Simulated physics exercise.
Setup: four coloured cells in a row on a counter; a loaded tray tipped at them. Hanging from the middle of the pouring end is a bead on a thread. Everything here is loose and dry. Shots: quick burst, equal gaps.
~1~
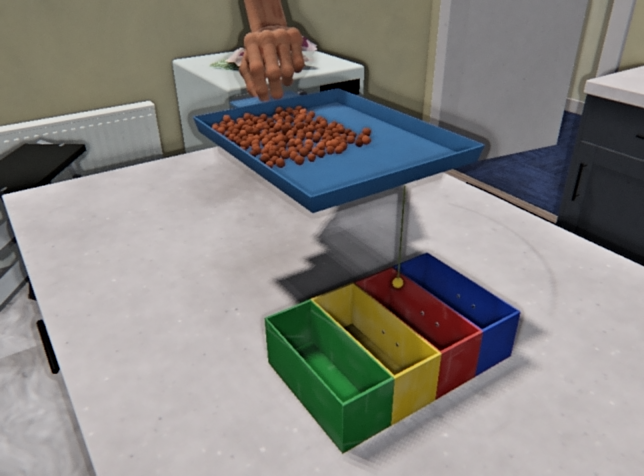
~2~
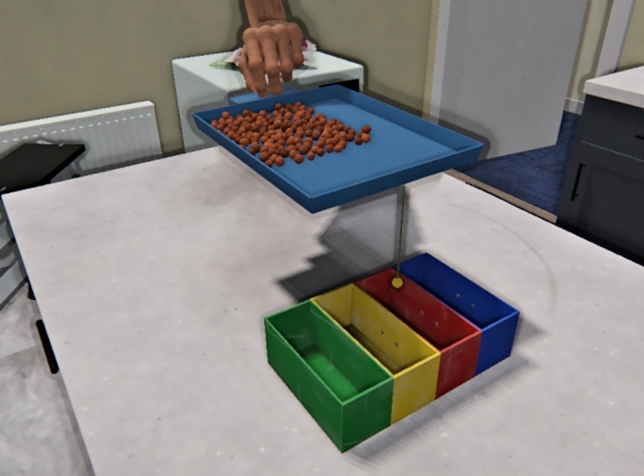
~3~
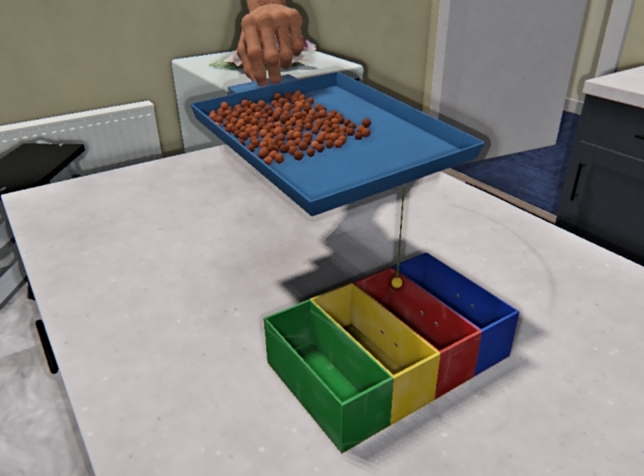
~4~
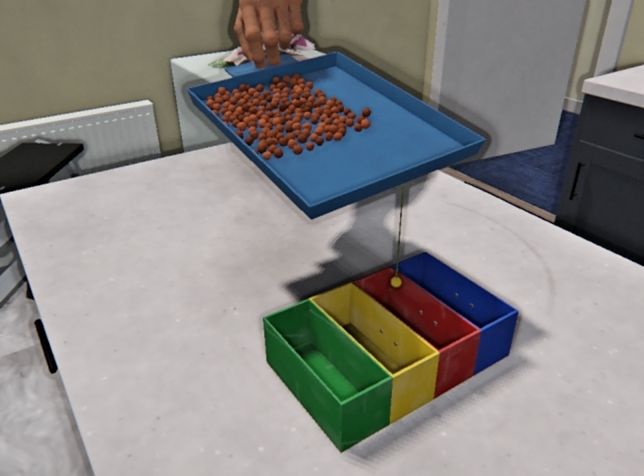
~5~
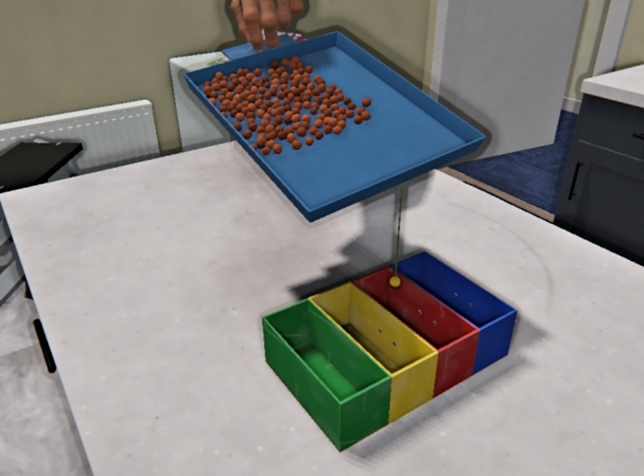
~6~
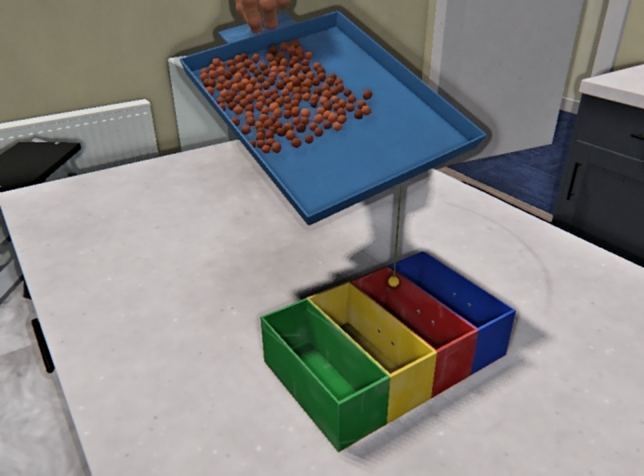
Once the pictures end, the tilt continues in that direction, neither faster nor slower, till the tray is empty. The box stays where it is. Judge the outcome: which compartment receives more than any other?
The green compartment receives the most.
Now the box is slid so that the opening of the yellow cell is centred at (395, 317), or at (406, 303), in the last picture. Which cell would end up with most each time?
Try one goes to the green cell; try two goes to the green cell.
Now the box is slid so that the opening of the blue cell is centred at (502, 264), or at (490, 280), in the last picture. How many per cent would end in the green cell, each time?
10 %, 40 %.
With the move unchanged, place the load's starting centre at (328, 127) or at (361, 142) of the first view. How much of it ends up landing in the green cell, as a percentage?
First case: Around 50 %; second case: Around 50 %.
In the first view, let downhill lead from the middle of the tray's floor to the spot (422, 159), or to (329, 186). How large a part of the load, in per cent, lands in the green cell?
Respectively 0 and 70 in a hundred.
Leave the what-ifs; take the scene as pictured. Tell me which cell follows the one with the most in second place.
I'd say yellow takes second place.
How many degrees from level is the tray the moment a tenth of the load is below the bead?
Close to 75 degrees, I reckon.
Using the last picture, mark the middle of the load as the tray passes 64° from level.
The middle of the pieces shows up near (323, 191).
Just after the last frame, tray tipped steeply; the larger part on the tray; just a few in the green cell; just a few in the yellow cell; about a tenth falling or outside the box.
A moment on, tray tipped past a quarter turn; roughly a quarter on the tray; roughly a third in the green cell; about a tenth in the yellow cell; just a few in the red cell; roughly a quarter falling or outside the box.
Further on, tray tipped past a quarter turn; roughly two thirds in the green cell; roughly a quarter in the yellow cell; just a few in the blue cell; just a few in the red cell; about a tenth falling or outside the box.
When it is over, tray tipped past a quarter turn; roughly two thirds in the green cell; roughly a quarter in the yellow cell; just a few in the blue cell; just a few in the red cell; about a tenth outside the box.
